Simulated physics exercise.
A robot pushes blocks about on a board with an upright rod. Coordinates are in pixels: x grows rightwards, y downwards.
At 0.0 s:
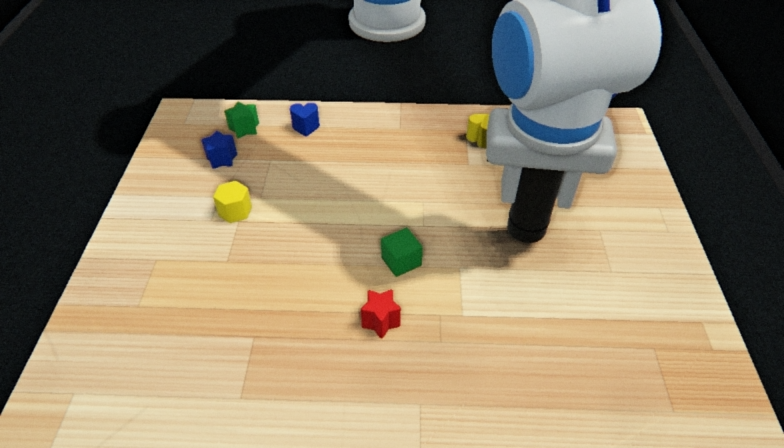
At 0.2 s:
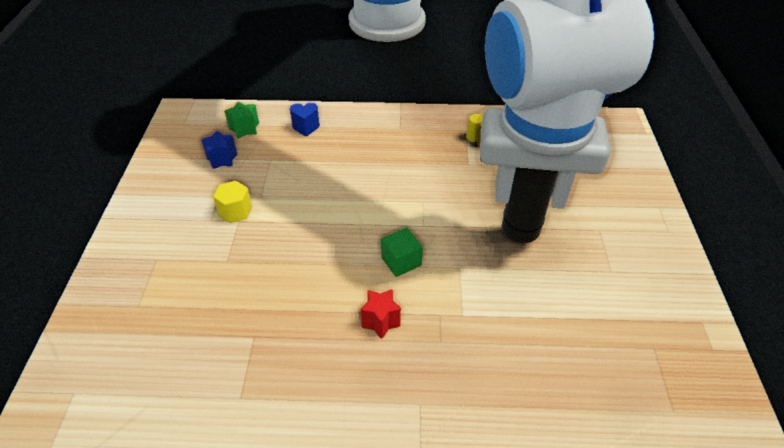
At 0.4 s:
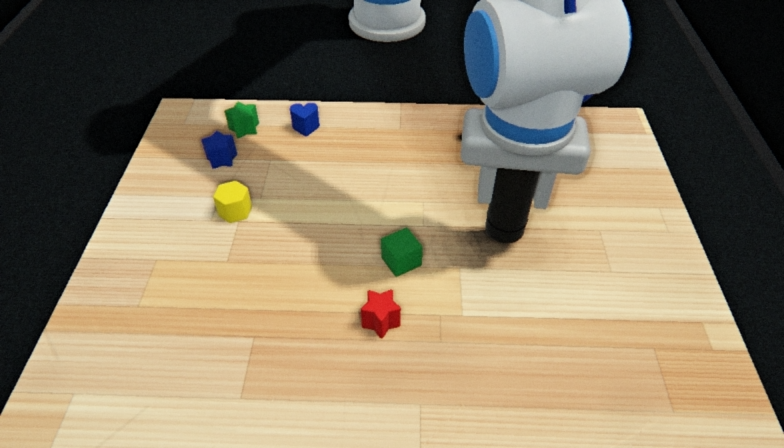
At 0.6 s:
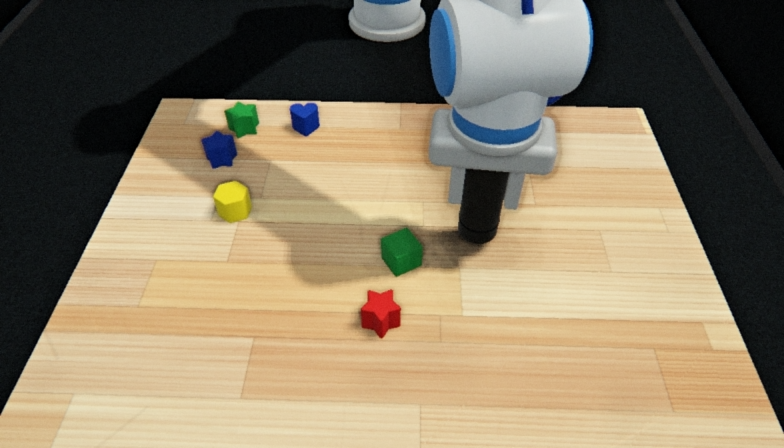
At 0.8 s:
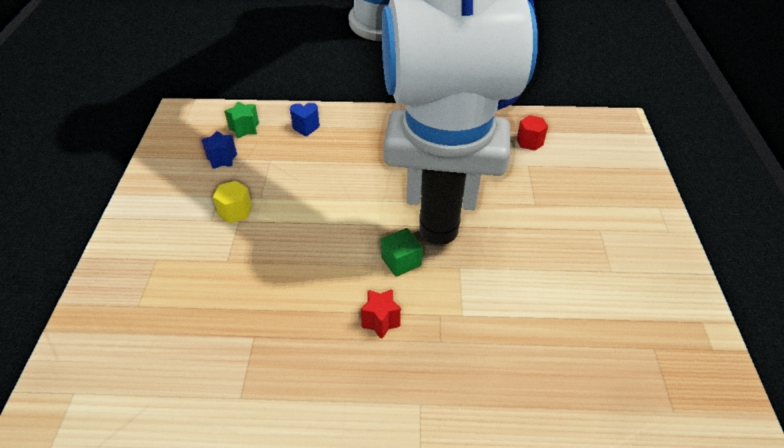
On a light wooden board scattered with small coloured blocks, a robot arm slid its upright black rod steadily left until it was right beside the green block, while the blocks stayed still.
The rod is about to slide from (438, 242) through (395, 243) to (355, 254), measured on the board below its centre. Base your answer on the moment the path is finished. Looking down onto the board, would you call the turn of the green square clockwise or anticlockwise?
Direction: Anticlockwise.
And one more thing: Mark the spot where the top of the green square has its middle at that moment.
I'd expect the centre of its top face to be at (375, 258).
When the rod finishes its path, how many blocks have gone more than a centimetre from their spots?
I'd put the number at one.
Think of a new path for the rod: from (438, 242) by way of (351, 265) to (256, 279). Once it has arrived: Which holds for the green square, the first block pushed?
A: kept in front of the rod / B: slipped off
B - slipped off.
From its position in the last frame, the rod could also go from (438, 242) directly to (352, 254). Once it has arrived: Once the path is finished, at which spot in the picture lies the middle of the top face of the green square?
I'd say the green square ends with its top centre at (368, 261).
What follows on the original path. Halfway along, rod at (394, 233); green square at (382, 251), turned 55° anticlockwise.
At the end, rod at (354, 243); red star still; green square at (375, 258), turned 80° anticlockwise.
